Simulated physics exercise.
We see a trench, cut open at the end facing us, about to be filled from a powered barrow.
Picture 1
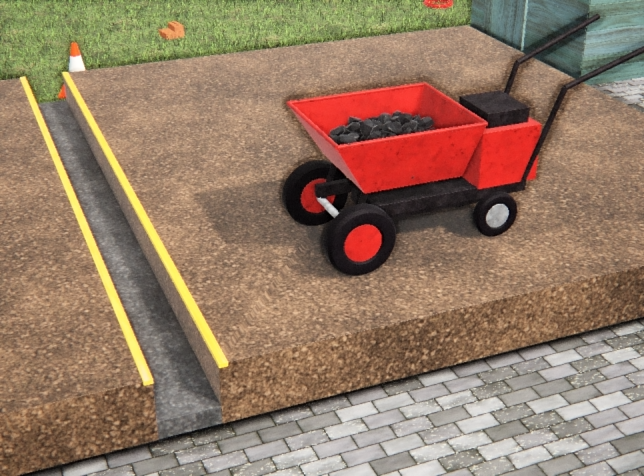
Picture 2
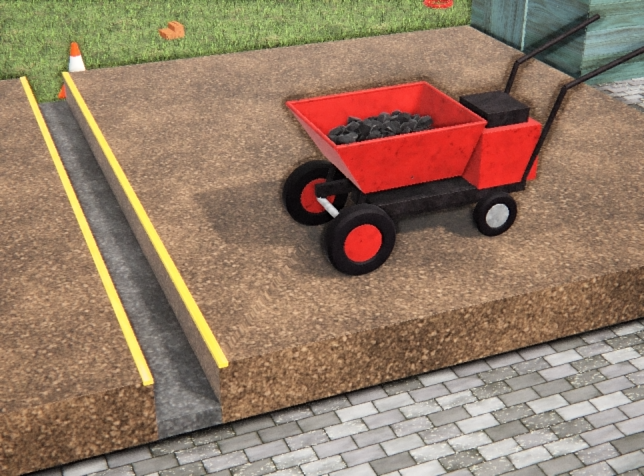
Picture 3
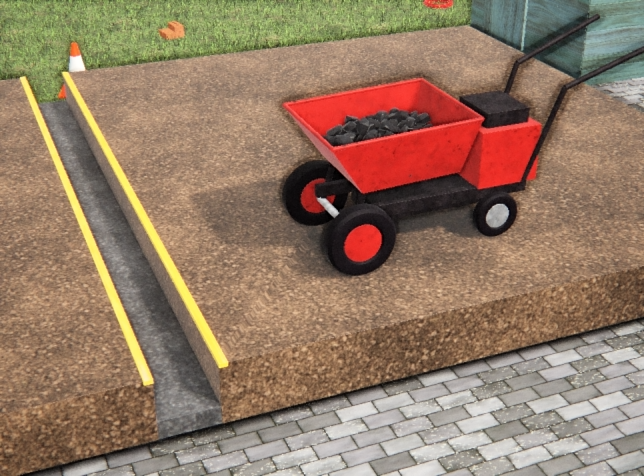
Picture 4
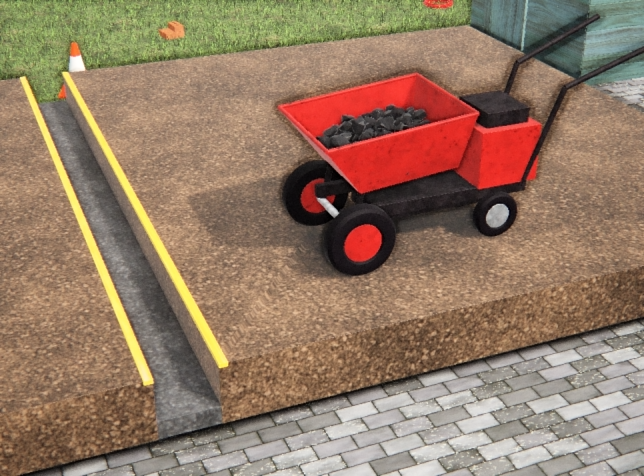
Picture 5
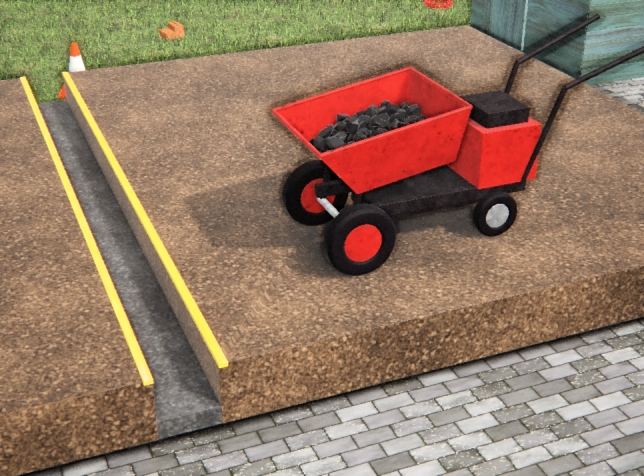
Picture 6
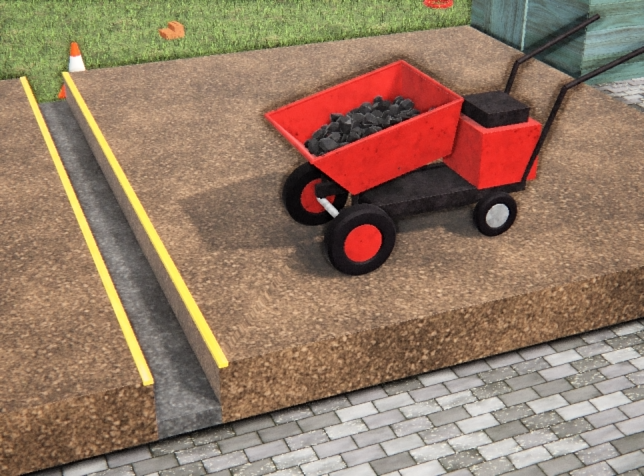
On a raised slab of brown earth between green grass and grey paving, seen from above at an angle, a narrow trench with yellow edges runs along the left. A red and black wheeled barrow stands to the right, its skip holding dark lumps, with an orange and white cone behind the trench. The skip tilts slightly towards the left, its back rising, while the wheels and camera stay still.
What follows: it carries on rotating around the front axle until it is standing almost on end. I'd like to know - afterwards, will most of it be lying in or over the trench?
No, under half will.
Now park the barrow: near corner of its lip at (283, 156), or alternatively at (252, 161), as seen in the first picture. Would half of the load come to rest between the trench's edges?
The greater portion first, the greater portion second.
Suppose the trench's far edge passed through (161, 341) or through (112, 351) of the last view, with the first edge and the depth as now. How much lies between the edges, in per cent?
The share would be 30 % first and 30 % second.
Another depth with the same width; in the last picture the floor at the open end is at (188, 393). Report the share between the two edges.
Something like 30 %.
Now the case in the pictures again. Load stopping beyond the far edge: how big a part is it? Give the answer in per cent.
About 0 per cent.
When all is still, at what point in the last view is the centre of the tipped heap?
Resting centre, last frame: Roughly (204, 269).
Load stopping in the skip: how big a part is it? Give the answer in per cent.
Close to 10 per cent, give or take.
Soon, skip tipped well over; all in the skip.
A while on, skip tipped steeply; nearly all in the skip; a stray few short of the trench; a stray few falling.
Towards the end, skip tipped right over; about a third in the skip; about half short of the trench; a small part in or heaped over the trench.
Finally, skip tipped right over; a small part in the skip; about two thirds short of the trench; about a quarter in or heaped over the trench; none beyond it.
